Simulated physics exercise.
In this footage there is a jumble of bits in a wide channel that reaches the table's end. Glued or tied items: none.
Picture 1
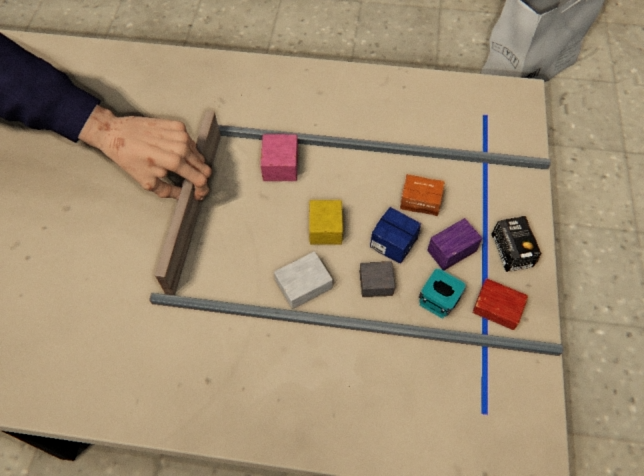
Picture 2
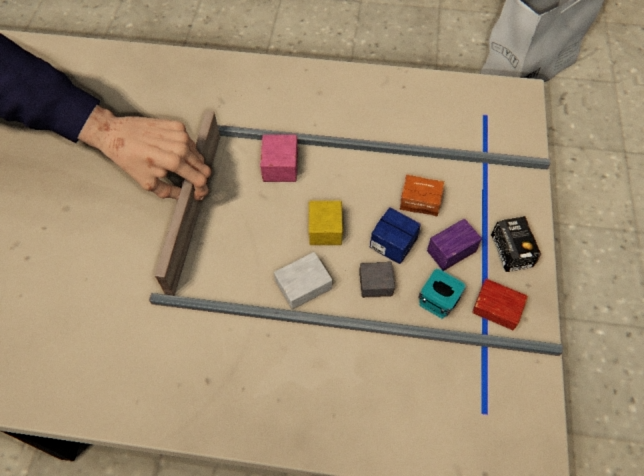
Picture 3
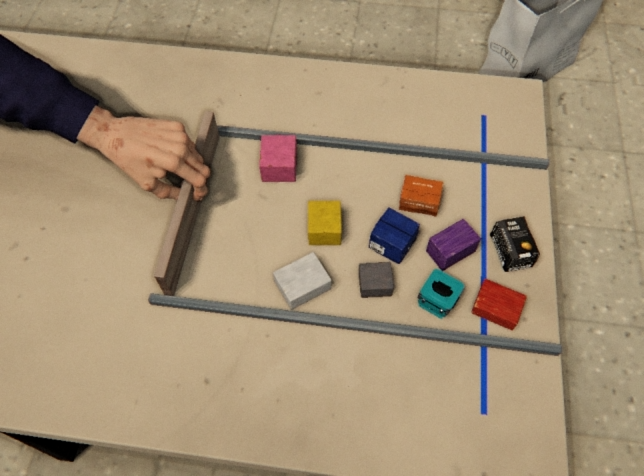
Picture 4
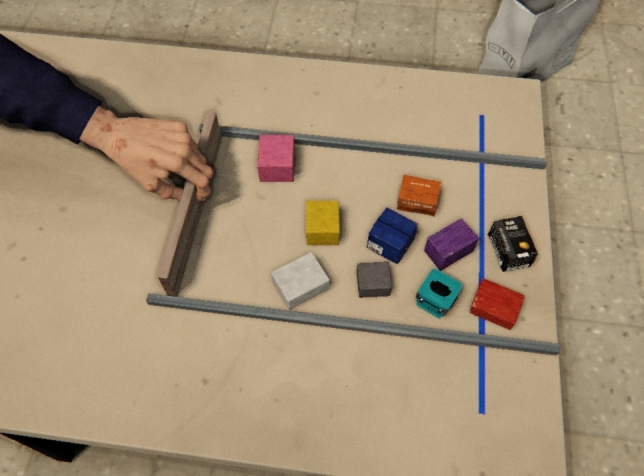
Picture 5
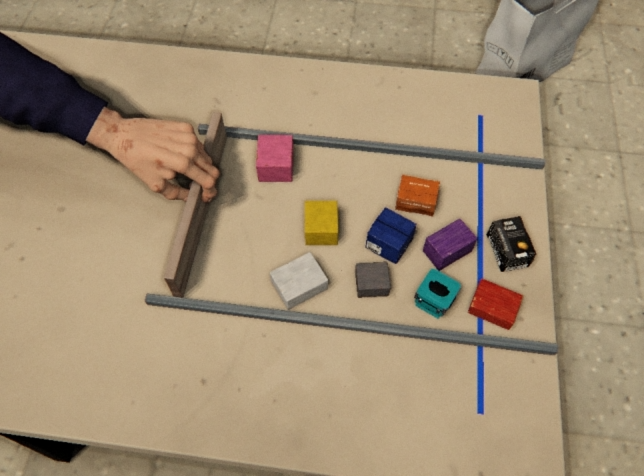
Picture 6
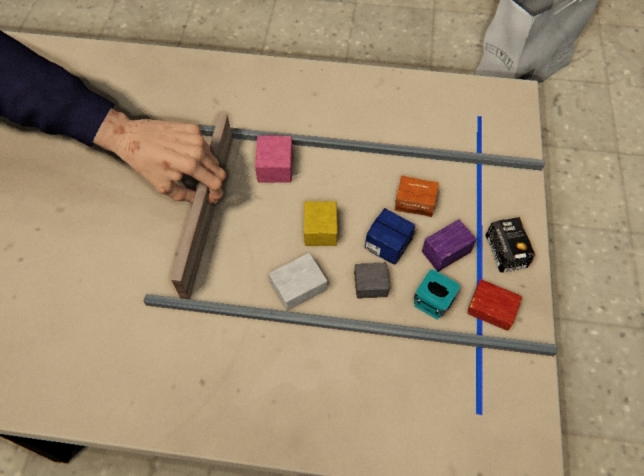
A hand held a wooden board upright between two rails on a table, then slid it slightly right toward the scattered colourful blocks, which stayed put around a blue line near the table's edge.
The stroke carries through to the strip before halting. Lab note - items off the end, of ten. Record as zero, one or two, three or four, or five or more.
Okay, so the number that tips off the end comes to three or four, I'd say.
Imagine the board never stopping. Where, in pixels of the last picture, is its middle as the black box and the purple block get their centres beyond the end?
I'd say about (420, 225) for the first one and about (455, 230) for the second.
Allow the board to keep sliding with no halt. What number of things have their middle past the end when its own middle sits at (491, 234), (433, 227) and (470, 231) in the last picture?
Respectively, 4, 1 and 3.
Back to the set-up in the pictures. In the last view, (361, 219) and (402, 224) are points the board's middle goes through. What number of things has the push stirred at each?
Counting first: 8, next 10.
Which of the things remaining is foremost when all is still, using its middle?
I reckon it's the turquoise case.
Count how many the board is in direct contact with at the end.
Well, it touches 3.
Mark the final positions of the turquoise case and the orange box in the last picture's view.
Roughly (554, 307) for the first and roughly (538, 212) for the second.
Soon after, none off yet; black box at rest near (510, 245); red block at rest near (494, 305); purple block at rest near (449, 245).
Then, none off yet; black box at rest near (510, 245); red block at rest near (496, 306); purple block moved a little near (461, 245).
Further on, none off yet; black box tipped well over near (574, 255); red block moved about its own width near (556, 312); purple block moved well along near (538, 254).
At rest, the number that fall off is three or four; fallen, purple block, red block and black box.
